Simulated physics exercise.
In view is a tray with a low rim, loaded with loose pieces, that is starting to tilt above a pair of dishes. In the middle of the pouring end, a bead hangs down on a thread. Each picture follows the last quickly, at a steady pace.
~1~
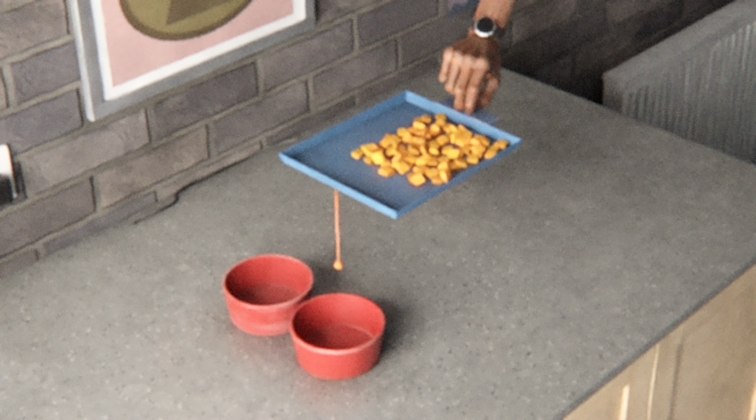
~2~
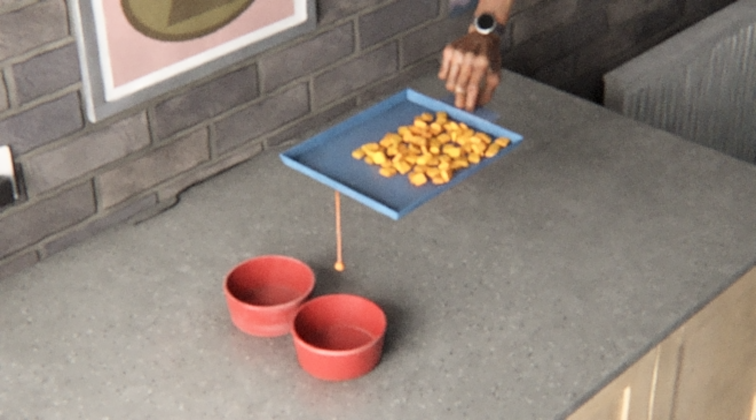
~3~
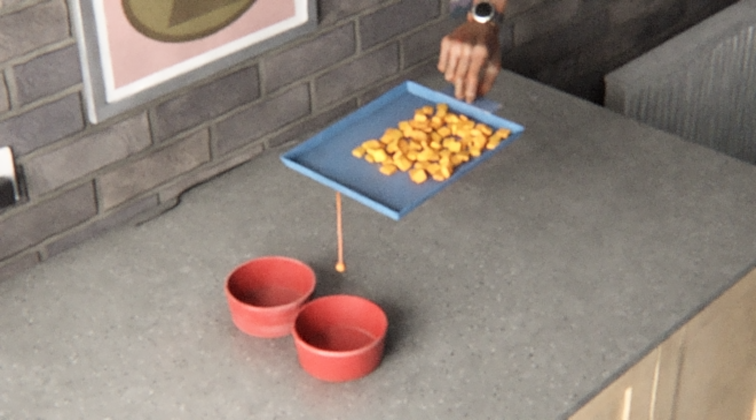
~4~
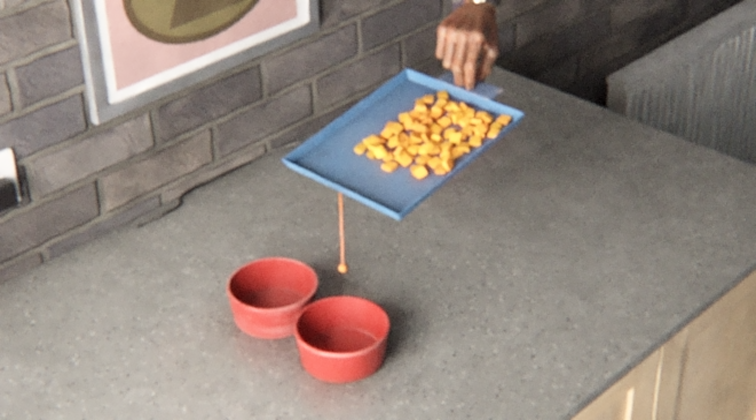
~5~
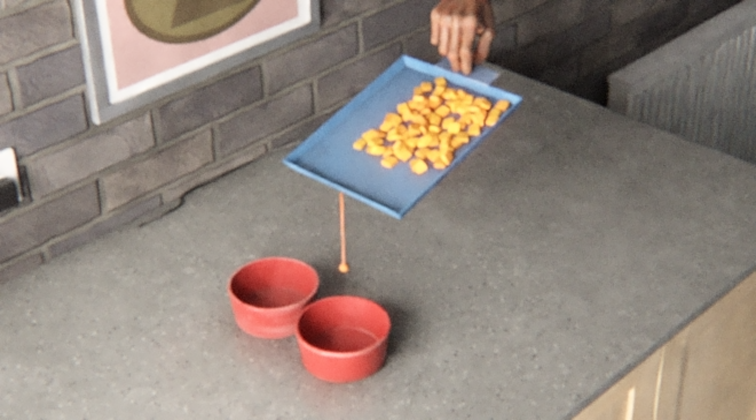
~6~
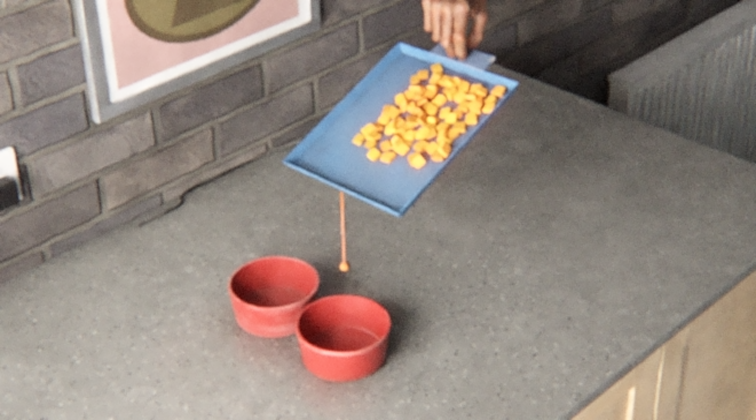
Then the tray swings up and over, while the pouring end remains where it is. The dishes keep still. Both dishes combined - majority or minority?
Most reaches the dishes.
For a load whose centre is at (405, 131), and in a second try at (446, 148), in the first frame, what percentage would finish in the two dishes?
Roughly 70 and 70 percent, in that order.
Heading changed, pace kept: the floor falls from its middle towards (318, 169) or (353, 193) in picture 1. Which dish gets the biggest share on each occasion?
Taking them in order: Left side, followed by right side.
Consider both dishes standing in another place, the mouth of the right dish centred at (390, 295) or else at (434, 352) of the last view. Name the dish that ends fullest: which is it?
Try 1: The dish to the left; try 2: The dish to the left.
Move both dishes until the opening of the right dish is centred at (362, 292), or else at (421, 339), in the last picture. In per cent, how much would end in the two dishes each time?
Approximately 60 percent, followed by approximately 40 percent.
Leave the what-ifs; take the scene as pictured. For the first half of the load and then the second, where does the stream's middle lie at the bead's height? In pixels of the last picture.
At (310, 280) for the first part, then at (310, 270) for the others.
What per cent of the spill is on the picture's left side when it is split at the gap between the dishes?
Left share: Close to 50 %.
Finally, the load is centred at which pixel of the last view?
Near pixel (292, 320).
Soon, tray tipped steeply; most on the tray; about a quarter in the air.
A while on, tray tipped past a quarter turn; a stray few on the tray; about a quarter in the right dish; about a third in the left dish; about a quarter outside both; about a quarter in the air.
Towards the end, tray tipped past a quarter turn; about a quarter in the right dish; about half in the left dish; about a quarter outside both.
Finally, tray tipped past a quarter turn; about a quarter in the right dish; about half in the left dish; about a quarter outside both.
